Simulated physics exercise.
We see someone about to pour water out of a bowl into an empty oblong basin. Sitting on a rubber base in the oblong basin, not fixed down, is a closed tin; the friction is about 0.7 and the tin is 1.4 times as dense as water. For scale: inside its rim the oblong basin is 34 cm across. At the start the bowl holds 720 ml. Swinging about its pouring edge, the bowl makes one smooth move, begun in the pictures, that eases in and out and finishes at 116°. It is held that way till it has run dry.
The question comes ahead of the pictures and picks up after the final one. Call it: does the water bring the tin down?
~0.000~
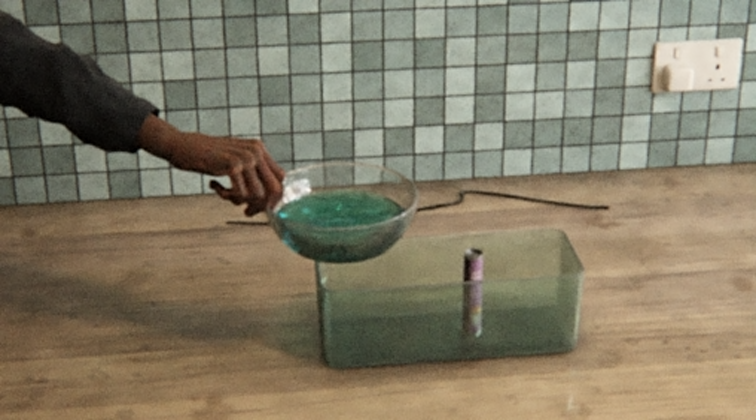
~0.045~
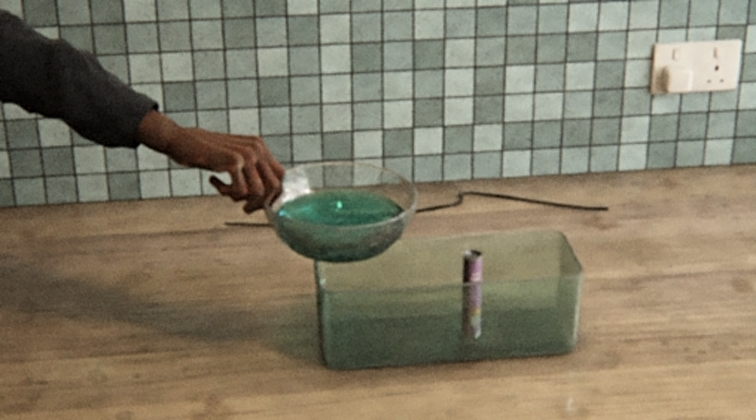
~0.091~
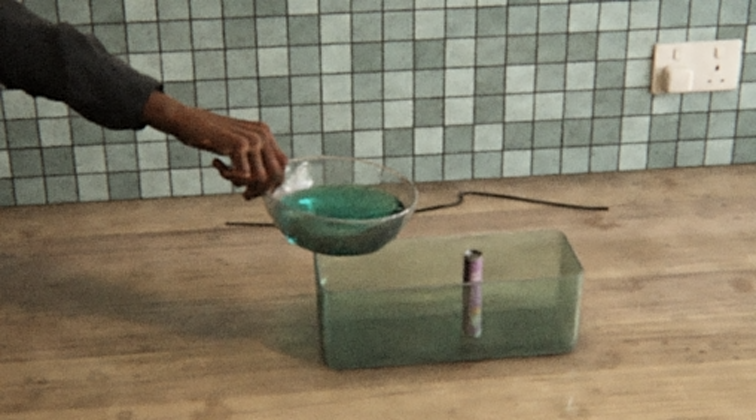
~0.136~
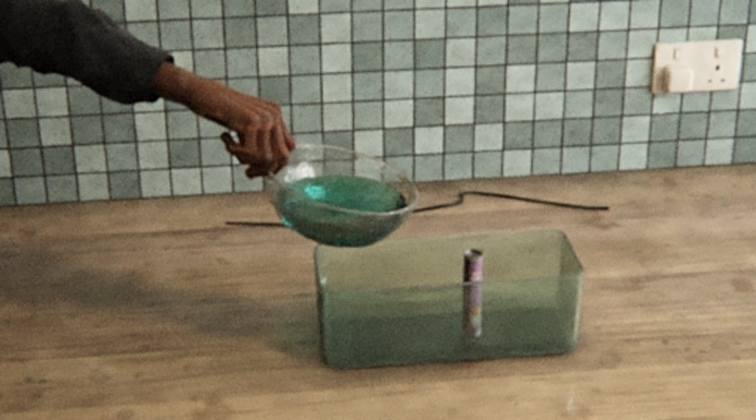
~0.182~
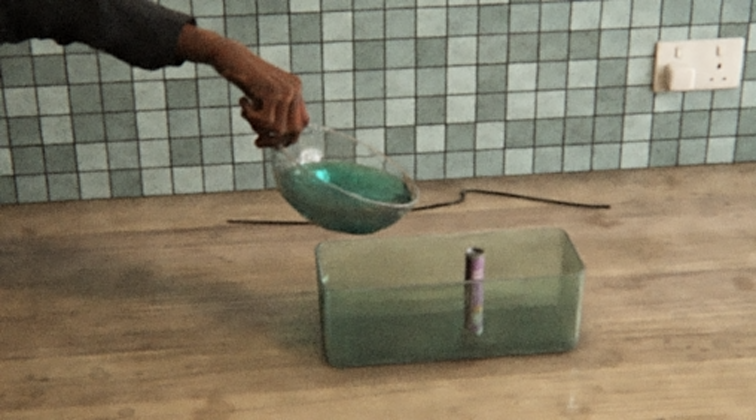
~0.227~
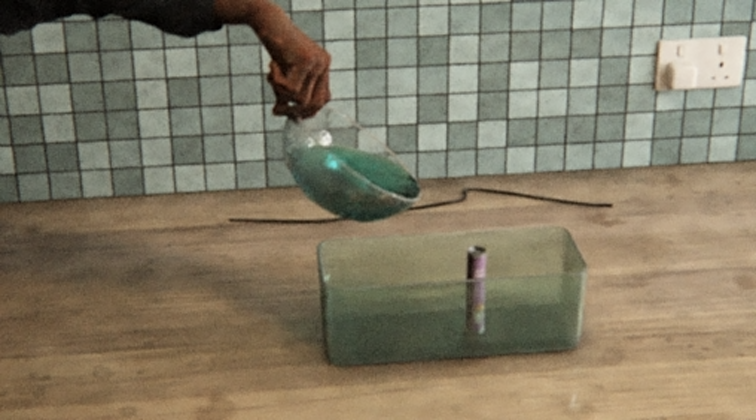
Call: Not brought down.
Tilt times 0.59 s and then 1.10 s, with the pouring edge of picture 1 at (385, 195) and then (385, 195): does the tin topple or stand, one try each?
Trial 1 - tin tips; trial 2 - tin tips.
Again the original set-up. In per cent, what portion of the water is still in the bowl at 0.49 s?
12 %.
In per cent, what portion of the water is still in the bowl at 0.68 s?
What remains is about 0 percent of it all.
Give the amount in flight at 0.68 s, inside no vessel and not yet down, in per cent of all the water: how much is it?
18 per cent, roughly.
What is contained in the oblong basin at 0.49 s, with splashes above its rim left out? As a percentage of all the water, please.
Near 14 in a hundred.
By 0.49 s the tilt is 107° and 12 per cent is still to pour; the tin stands where it began.
By 0.68 s the tilt is 116° and 0 per cent is still to pour; the tin stands where it began.
By 0.87 s the tilt is 116° and 3 per cent is still to pour; the tin stands where it began.
By 1.09 s the tilt is 116° and 0 per cent is still to pour; the tin stands where it began.
At rest the tin stands where it began.
